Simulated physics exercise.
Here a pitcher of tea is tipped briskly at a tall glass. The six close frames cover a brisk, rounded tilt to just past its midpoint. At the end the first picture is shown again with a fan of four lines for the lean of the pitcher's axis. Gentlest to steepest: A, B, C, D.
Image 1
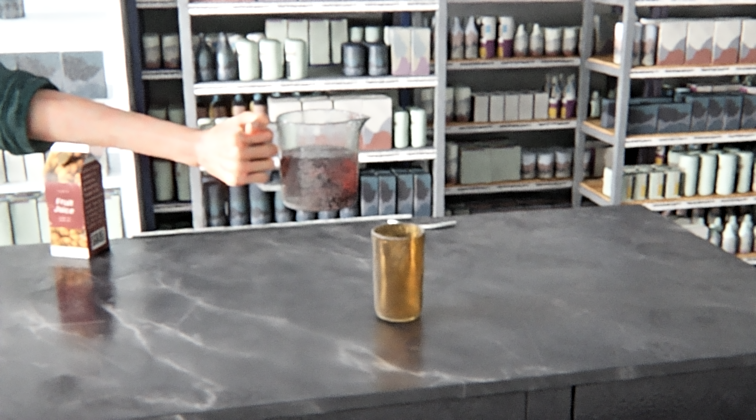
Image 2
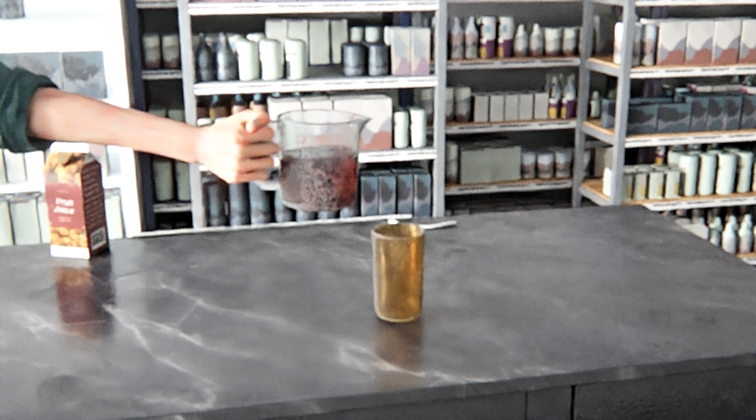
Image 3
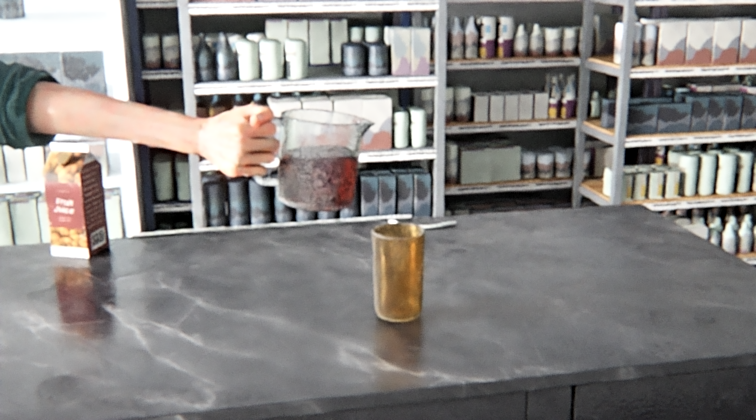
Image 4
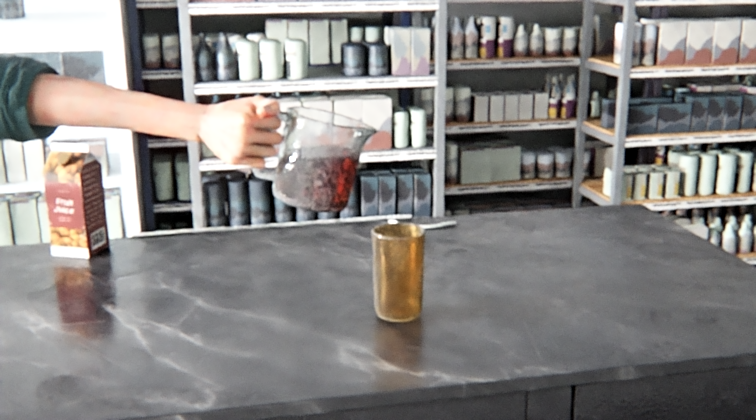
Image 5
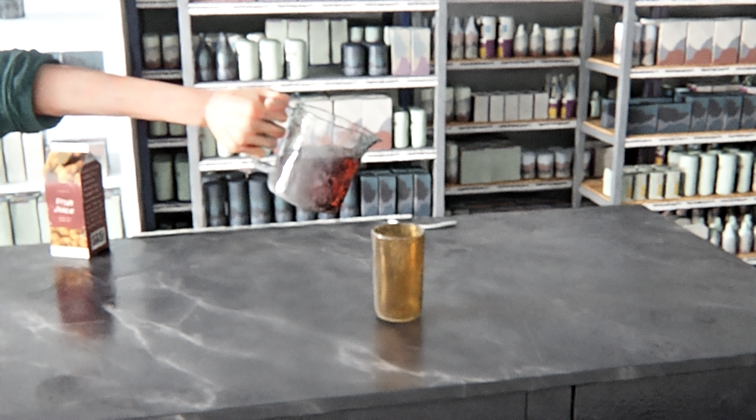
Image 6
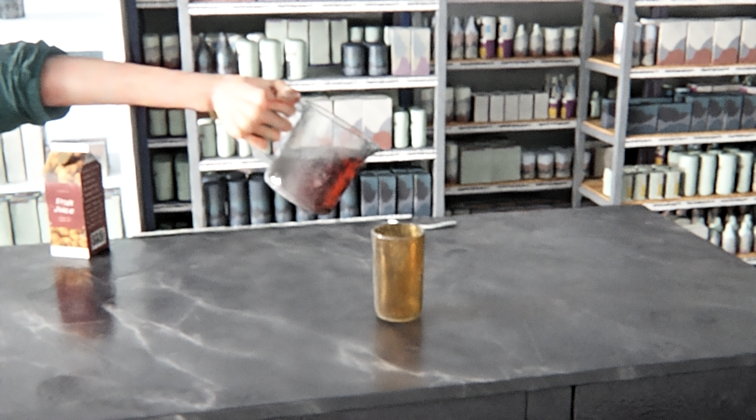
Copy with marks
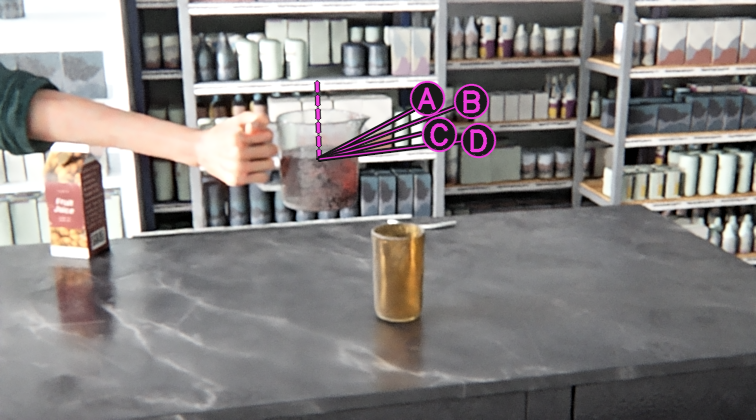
A glass pitcher of dark reddish liquid, held by a hand at the left, stays upright above a dark counter, then tilts steadily rightward, its lip lowering near a tall amber glass while the liquid remains inside.
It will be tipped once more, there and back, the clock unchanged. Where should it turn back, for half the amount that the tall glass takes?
Use line A.
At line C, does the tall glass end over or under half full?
Over.
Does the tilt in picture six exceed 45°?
No, it does not.
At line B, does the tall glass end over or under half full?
Over.
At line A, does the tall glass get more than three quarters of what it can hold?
No.
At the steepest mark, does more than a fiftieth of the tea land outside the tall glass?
Yes.
On the marked copy, A at (413, 109); B at (455, 107); C at (421, 133); D at (461, 141).
For line A, the tall glass ends with about 51 % of what it can hold.
For line B, the tall glass ends with about 72 % of what it can hold.
For line C, the tall glass ends with about 89 % of what it can hold.
For line D, the tall glass ends with about 94 % of what it can hold; 11 % of the tea is spilt.
